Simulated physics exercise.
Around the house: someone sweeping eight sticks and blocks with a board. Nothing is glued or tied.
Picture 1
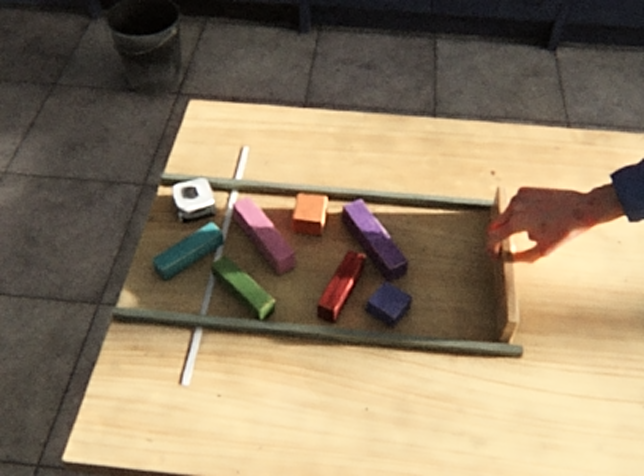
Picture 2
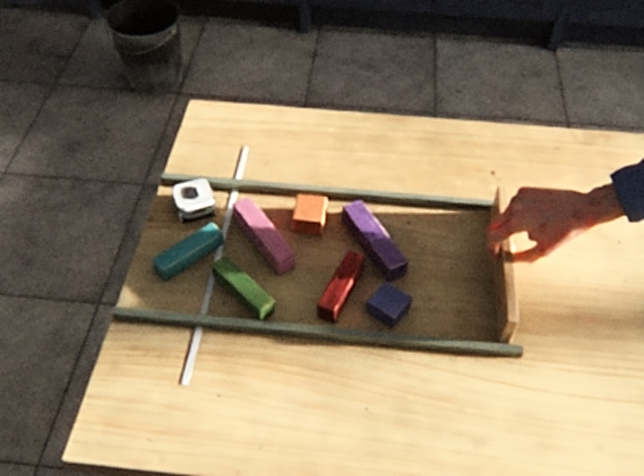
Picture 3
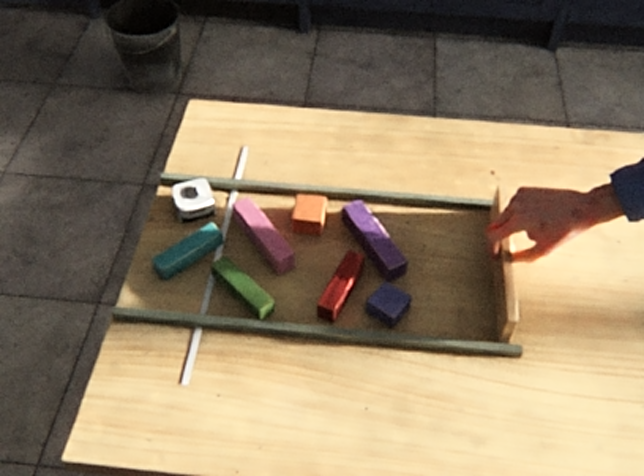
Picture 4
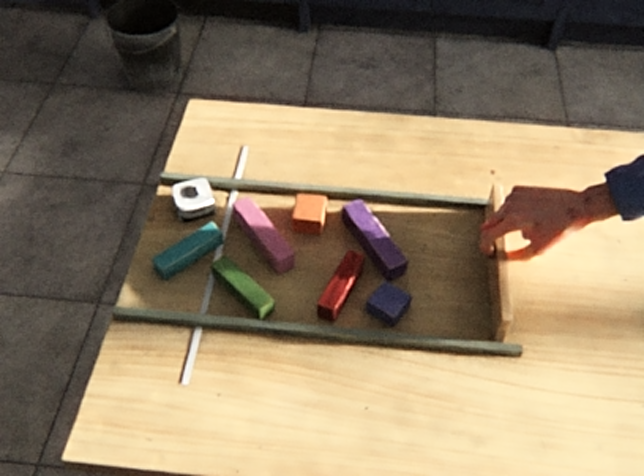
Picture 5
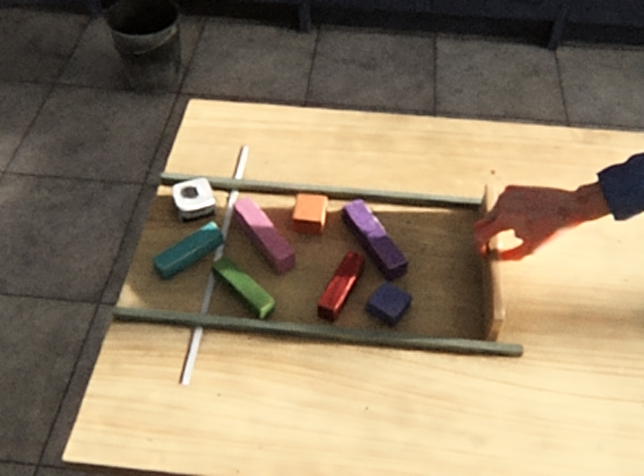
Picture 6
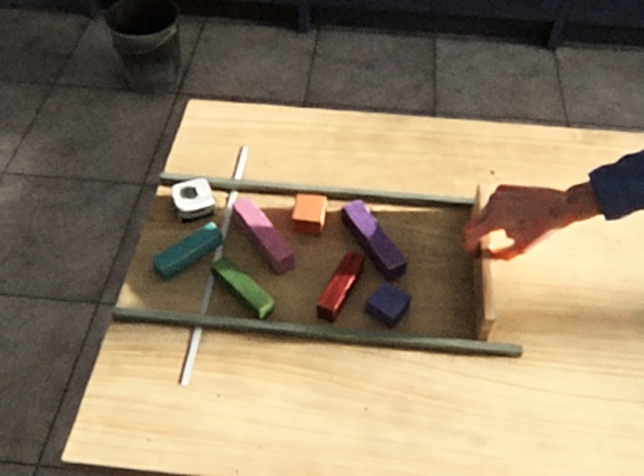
A hand held a wooden board at the right end of a railed track, then slid it slightly left, while the colourful blocks and white case between the rails stayed still.
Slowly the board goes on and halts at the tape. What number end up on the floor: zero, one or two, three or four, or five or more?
Outcome: The number that fall off is one or two.
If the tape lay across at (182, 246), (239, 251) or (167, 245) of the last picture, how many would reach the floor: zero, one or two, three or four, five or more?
In that order: Either three or four; none; five or over.
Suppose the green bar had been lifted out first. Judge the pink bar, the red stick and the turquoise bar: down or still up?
The pink bar is kept, the red stick survives, the turquoise bar remains up.
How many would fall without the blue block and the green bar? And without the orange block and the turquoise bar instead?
The counts: 1 and 0.
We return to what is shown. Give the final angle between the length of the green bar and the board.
About 10°.
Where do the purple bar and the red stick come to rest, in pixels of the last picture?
The purple bar at (214, 221), the red stick at (170, 275).
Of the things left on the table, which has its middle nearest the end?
That is the green bar.
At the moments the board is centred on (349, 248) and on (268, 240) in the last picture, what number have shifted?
At the one place 3, at the other 8.
Early on, none off yet; white case at rest near (194, 201); turquoise bar at rest near (188, 251); green bar at rest near (242, 288).
A while later, none off yet; white case at rest near (194, 201); turquoise bar at rest near (188, 251); green bar travelled a little near (229, 284).
Further along, none off yet; white case travelled about its own width near (174, 198); turquoise bar travelled a little near (159, 247); green bar travelled about its own width near (178, 275).
Finally, the number that fall off is one or two; lost, turquoise bar and white case.
